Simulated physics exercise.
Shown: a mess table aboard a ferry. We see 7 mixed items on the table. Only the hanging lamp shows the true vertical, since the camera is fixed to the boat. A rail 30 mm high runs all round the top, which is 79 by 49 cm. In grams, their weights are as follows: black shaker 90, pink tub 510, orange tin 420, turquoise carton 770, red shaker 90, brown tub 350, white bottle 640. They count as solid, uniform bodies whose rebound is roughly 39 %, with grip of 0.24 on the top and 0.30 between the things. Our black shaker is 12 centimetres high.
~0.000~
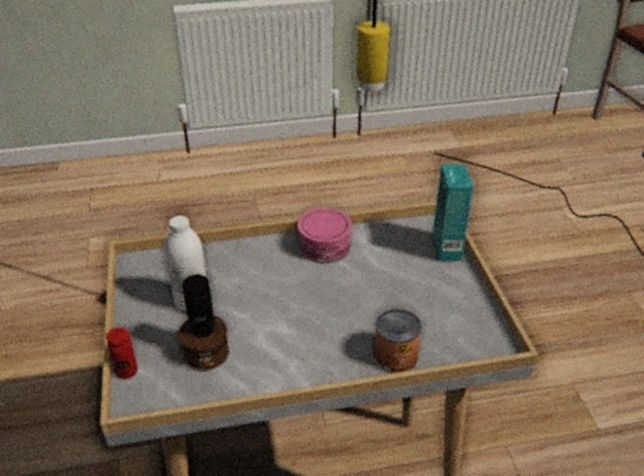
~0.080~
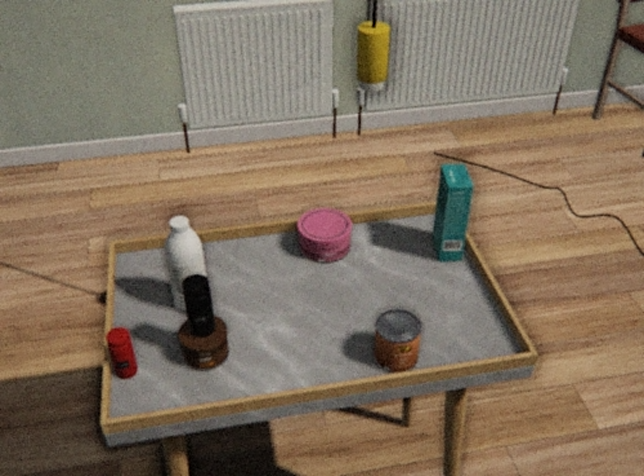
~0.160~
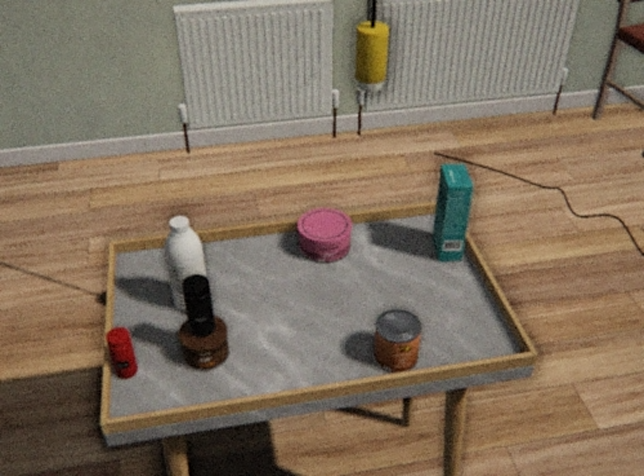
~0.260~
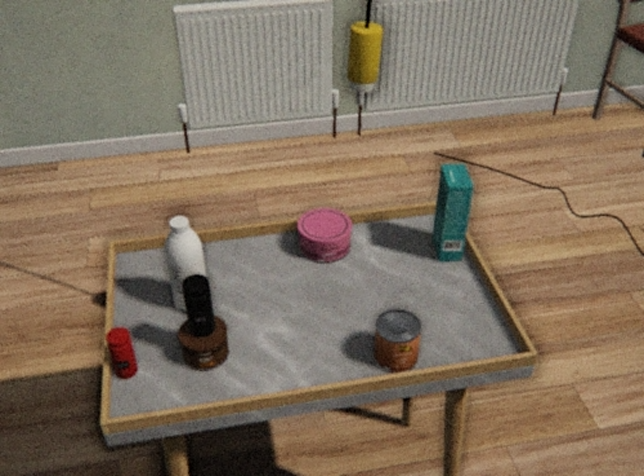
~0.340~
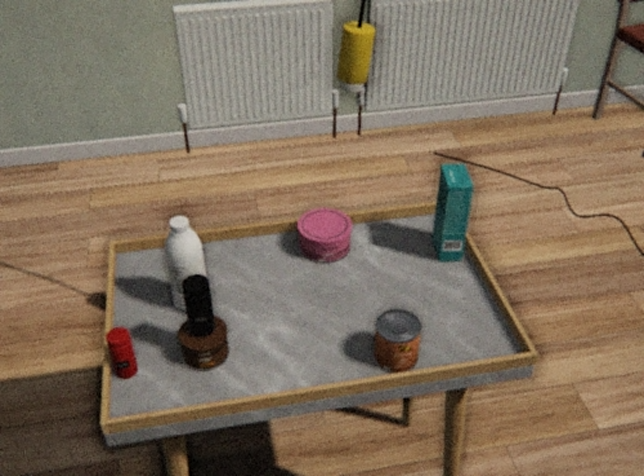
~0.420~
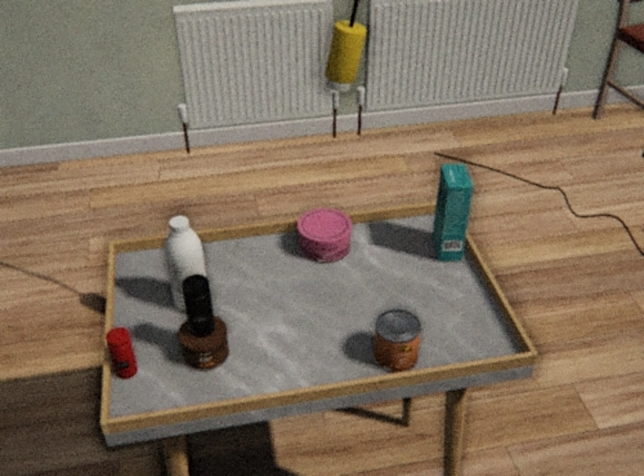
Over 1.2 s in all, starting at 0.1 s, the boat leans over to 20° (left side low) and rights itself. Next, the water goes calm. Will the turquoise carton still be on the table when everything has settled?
Yes.
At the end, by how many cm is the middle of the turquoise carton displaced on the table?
It ends about 20 centimetres from where it started.
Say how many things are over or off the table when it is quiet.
The tally is 1.
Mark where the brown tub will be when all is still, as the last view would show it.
Rest position, about (157, 349) px.
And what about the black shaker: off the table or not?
When everything stops, the black shaker is out of bounds.
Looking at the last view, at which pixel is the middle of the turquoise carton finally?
Near (367, 227).
After 0.92 s, heel 14°, left side down; turquoise carton moved 10 cm near (409, 220); black shaker moved 8 cm; white bottle moved 8 cm.
After 1.12 s, heel 4°, left side down; turquoise carton moved 17 cm near (376, 225); black shaker 8° off its base; white bottle 3° off its base.
After 2.02 s, boat level; black shaker now off the table; turquoise carton moved 20 cm near (367, 227); orange tin moved 15 cm.
In the end (2.3 s), off the table, black shaker; not toppled but over 5 cm from the start, pink tub, orange tin, turquoise carton, brown tub and white bottle; the last one under 5 cm from the start. In the last view, turquoise carton near (367, 227).
